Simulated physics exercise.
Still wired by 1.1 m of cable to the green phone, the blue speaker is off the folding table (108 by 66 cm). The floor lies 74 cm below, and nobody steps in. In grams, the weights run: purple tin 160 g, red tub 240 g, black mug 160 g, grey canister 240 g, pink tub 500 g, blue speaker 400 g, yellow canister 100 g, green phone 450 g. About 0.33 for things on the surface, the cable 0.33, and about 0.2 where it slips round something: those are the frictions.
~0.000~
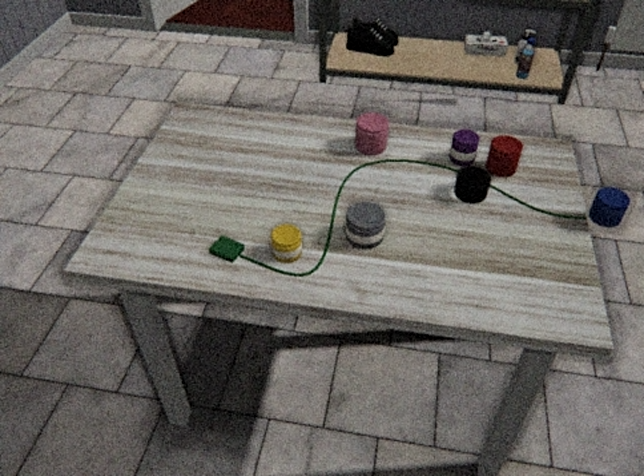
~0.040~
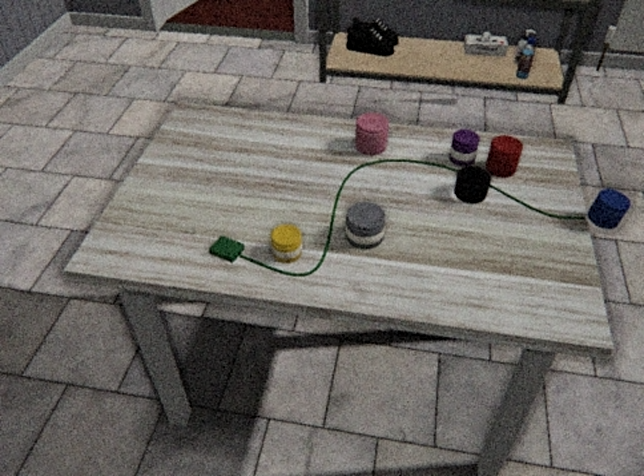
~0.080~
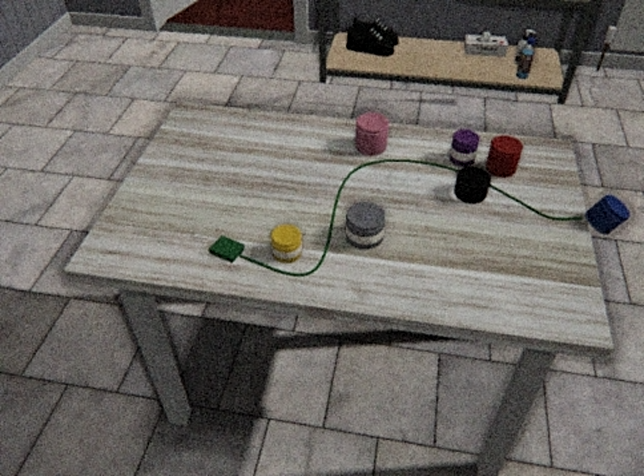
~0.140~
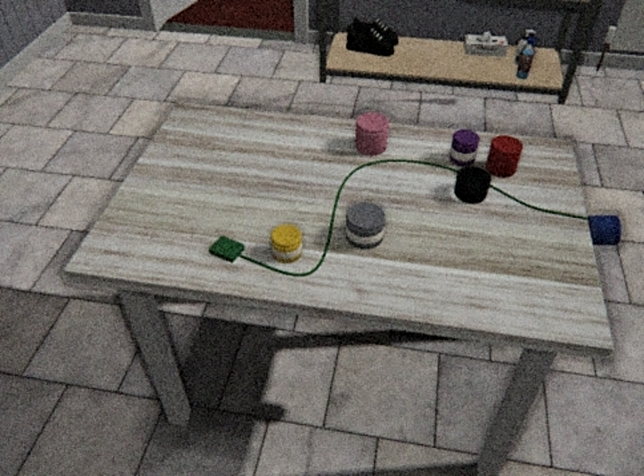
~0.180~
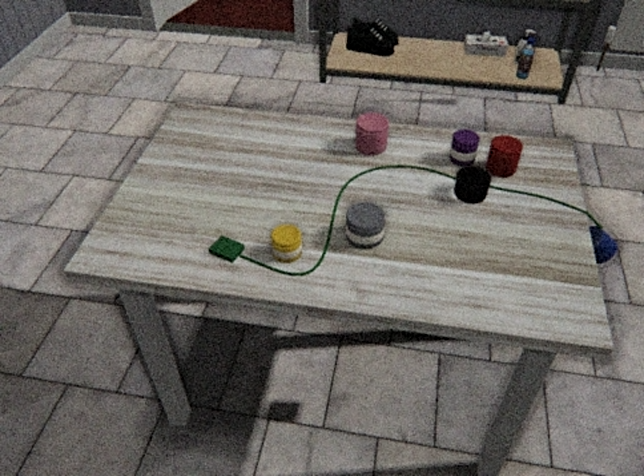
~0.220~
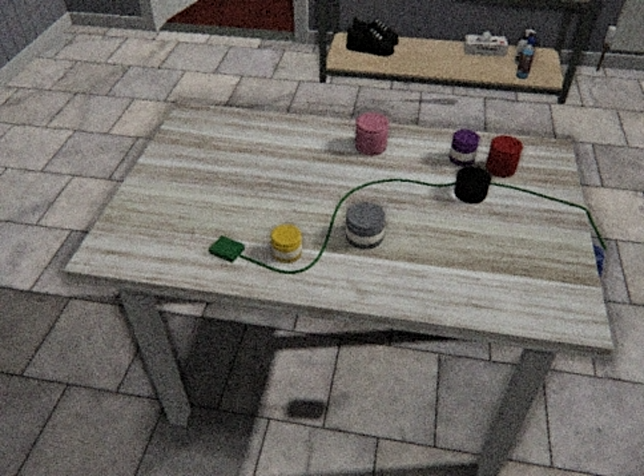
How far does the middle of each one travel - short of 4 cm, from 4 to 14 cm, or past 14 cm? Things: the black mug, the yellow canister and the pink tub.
The black mug looks set to move a lot; the yellow canister looks set to move a lot; the pink tub looks set to move a tiny bit.
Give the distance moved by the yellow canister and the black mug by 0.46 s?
Measured: Yellow canister at 15 cm, black mug at 15 cm.
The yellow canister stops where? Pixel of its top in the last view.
In the last view, the top sits at about (262, 159).
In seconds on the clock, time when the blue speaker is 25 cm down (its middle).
That comes at 0.30 seconds.
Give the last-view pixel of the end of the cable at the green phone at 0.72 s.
Look around (335, 231) and you'll see it.
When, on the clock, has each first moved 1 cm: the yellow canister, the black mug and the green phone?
Yellow canister 0.30 s, black mug 0.32 s, green phone 0.36 s.
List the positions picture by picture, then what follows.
Black mug (474, 176); yellow canister (286, 234); pink tub (373, 121); cable runs through (542, 211) (368, 164) (333, 218) (287, 273), in the first frame.
Blue speaker (613, 199); cable runs through (541, 212) (368, 164) (287, 273), in the second frame.
Blue speaker (607, 215); cable runs through (539, 213) (368, 164) (287, 273), in the third frame.
Blue speaker (603, 230); cable runs through (543, 210) (368, 164) (287, 273), in the fourth frame.
Blue speaker (596, 245); cable runs through (566, 205) (379, 168) (287, 273), in the fifth frame.
Black mug (474, 177); yellow canister (286, 234); pink tub (372, 121); cable runs through (590, 218) (498, 185) (405, 181) (335, 213) (288, 272), in the sixth frame.
By 0.5 s, the cable's tail end at (268, 235); black mug 17 cm off its start, yellow canister 17 cm off its start, green phone 6 cm off its start.
By 0.7 s, the cable's tail end at (335, 231); black mug 35 cm off its start, yellow canister 26 cm off its start, green phone 20 cm off its start.
By 1.0 s, the cable's tail end at (380, 221); black mug 37 cm off its start at (550, 299), yellow canister 26 cm off its start at (262, 159), green phone 31 cm off its start at (365, 216).
By 1.2 s, the cable's tail end at (387, 220); black mug 37 cm off its start, yellow canister 26 cm off its start, green phone 33 cm off its start.
By 2.4 s, the cable's tail end at (387, 220); black mug 37 cm off its start at (550, 299), yellow canister 26 cm off its start at (262, 159), pink tub 0 cm off its start at (373, 121), green phone 33 cm off its start at (372, 214).
